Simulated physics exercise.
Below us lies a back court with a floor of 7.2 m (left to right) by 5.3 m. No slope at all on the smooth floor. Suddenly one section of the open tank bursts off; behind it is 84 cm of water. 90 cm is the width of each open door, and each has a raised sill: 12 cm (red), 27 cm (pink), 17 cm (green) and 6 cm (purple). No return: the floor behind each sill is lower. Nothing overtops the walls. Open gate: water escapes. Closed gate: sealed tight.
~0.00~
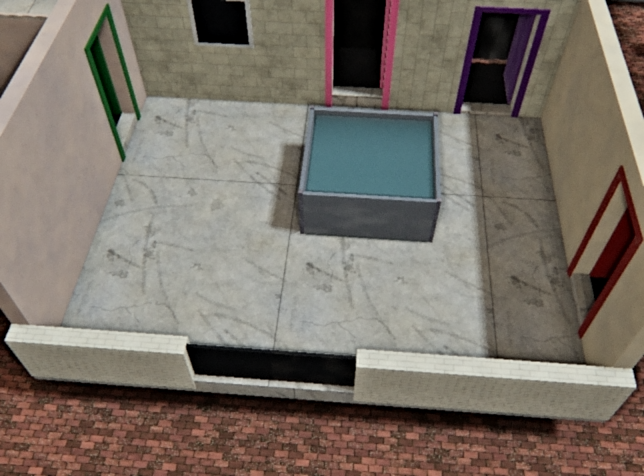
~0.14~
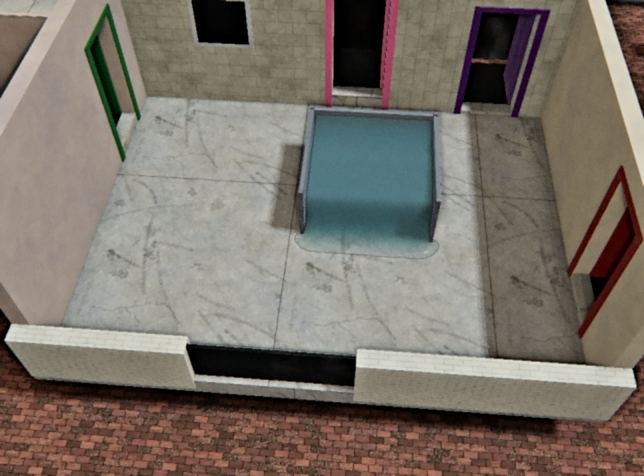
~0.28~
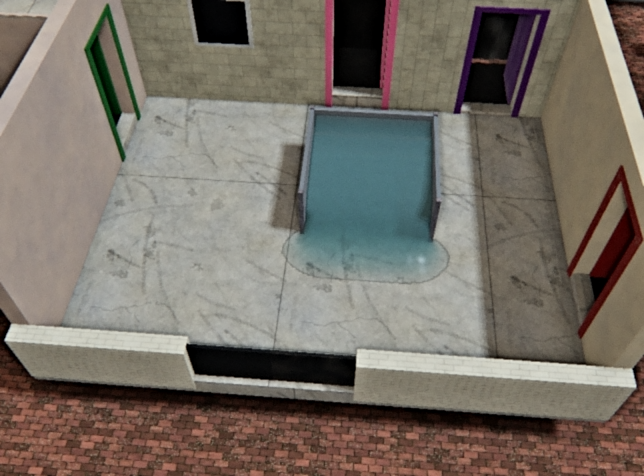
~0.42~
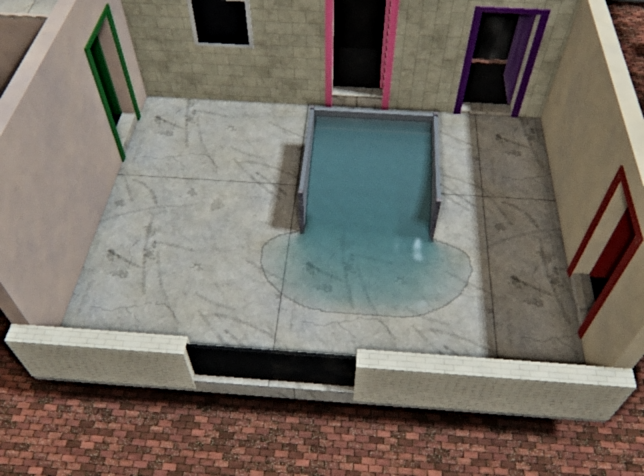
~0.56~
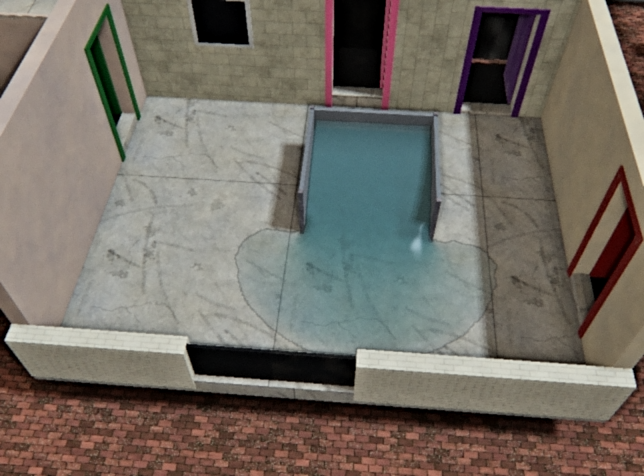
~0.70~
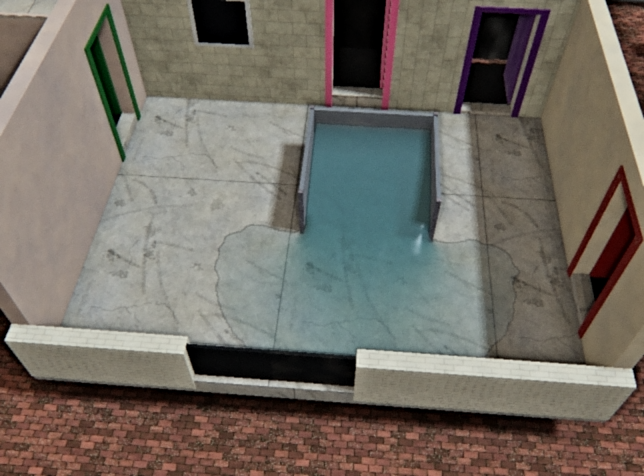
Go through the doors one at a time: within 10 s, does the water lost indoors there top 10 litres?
Red door - yes, it does. Pink door - no, it does not. Green door - no, it does not. Purple door - yes, it does.
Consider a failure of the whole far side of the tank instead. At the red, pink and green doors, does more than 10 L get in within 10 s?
Compared with the limit, red is lower, pink is higher and green is higher.
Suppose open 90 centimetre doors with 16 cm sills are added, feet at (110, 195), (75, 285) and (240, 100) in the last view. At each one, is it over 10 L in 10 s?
In sequence the answers are less than that, more than that and less than that.
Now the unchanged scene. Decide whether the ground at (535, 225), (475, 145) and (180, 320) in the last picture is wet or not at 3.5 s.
Respectively: Got hit, got hit, got hit.
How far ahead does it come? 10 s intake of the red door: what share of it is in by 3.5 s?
Fraction in by then: Around 55 per cent.
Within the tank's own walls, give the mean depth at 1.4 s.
Roughly 34 cm on average.
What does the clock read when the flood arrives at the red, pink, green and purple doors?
Arrival times: Red 1.4 seconds, pink 4.5 seconds, green 3.2 seconds, purple 3.6 seconds.
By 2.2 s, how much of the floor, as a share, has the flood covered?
Roughly 35 % of the floor is wet.
After 1.4 s water covers 30 % of the floor and is deepest (50 cm) near (359, 376); red door not reached, pink door not reached, green door not reached, purple door not reached.
After 2.2 s water covers 35 % of the floor and is deepest (50 cm) near (582, 392); red door 15 cm at the sill, 0 L in, pink door not reached, green door not reached, purple door not reached.
After 3.5 s water covers 70 % of the floor and is deepest (27 cm) near (51, 353); red door 19 cm at the sill, 28 L in, pink door not reached, green door 3 cm at the sill, 0 L in, purple door not reached.
After 6.0 s water covers 95 % of the floor and is deepest (17 cm) near (142, 112); red door 10 cm at the sill, 48 L in, pink door 8 cm at the sill, 0 L in, green door 5 cm at the sill, 0 L in, purple door 14 cm at the sill, 92 L in.
After 10.0 s water covers 100 % of the floor and is deepest (14 cm) near (539, 141); red door 5 cm at the sill, 49 L in, pink door 13 cm at the sill, 0 L in, green door 9 cm at the sill, 0 L in, purple door 11 cm at the sill, 172 L in.
